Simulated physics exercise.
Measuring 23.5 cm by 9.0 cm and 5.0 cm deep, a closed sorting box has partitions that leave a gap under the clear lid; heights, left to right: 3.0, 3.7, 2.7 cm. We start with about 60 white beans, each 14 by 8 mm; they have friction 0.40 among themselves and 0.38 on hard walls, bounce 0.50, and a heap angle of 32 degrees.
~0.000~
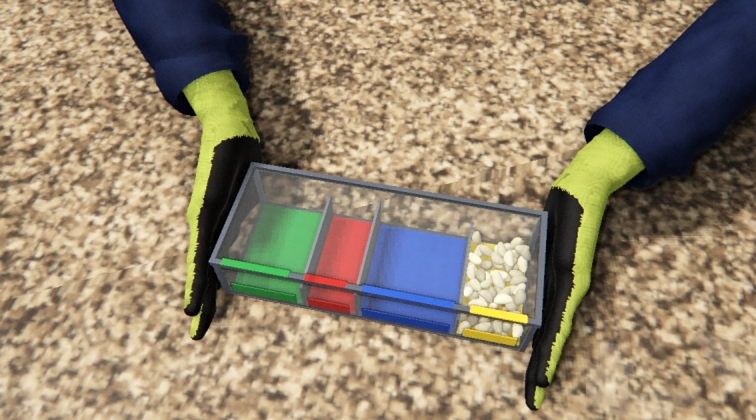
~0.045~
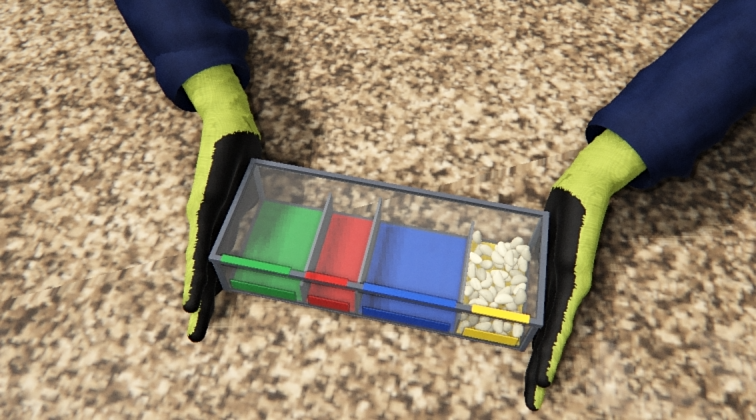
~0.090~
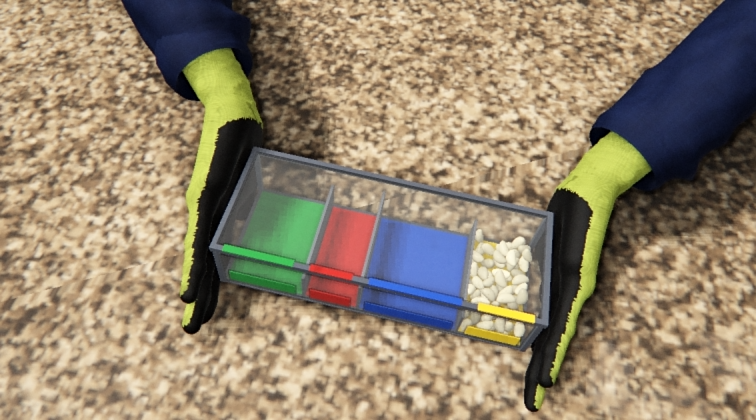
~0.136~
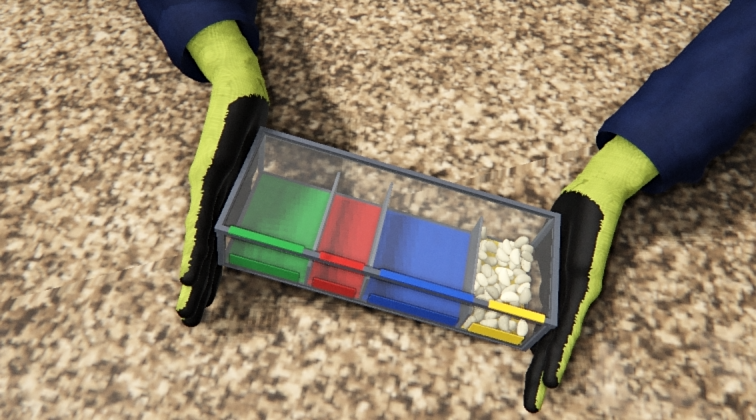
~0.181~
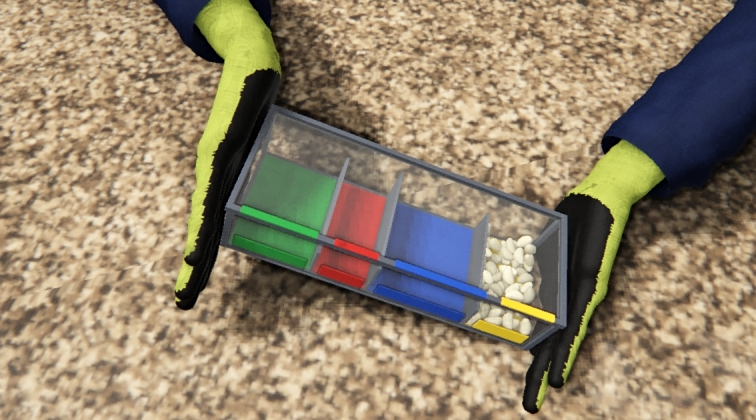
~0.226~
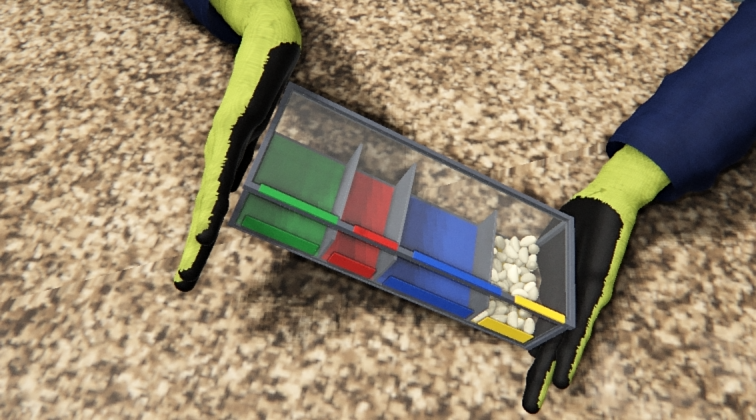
A clear-lidded box of white beans tilts down to the right between two gloved hands.
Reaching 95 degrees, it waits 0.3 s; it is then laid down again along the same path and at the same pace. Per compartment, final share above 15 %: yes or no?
Red no; blue no; green no; yellow yes.
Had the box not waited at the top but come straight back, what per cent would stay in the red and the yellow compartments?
Final amounts would be red 0% and yellow 100%.
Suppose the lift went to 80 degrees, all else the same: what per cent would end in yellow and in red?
Yellow 100 %, red 0 %.
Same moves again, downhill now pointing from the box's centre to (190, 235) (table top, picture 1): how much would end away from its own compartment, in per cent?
Estimate: Near 95 per cent.
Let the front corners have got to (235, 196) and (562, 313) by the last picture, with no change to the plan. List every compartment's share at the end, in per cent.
That leaves red with 0 percent, blue with 0, green with 0 and yellow with 100 percent.
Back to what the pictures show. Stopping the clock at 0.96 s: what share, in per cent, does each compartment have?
Red 0 %, blue 0 %, green 0 %, yellow 100 %.
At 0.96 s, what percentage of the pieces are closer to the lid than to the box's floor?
Roughly 40 per cent.
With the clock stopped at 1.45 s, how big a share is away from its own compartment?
About 0 %.
After 0.96 s, tilt 95 degrees; yellow 100 %.
After 1.45 s, tilt 50 degrees; yellow 100 %.
Then, at 2.00 s, tilt 0 degrees; yellow 100 %.
In the end, at 2.5 s, red 0 %, blue 0 %, green 0 %, yellow 100 %.
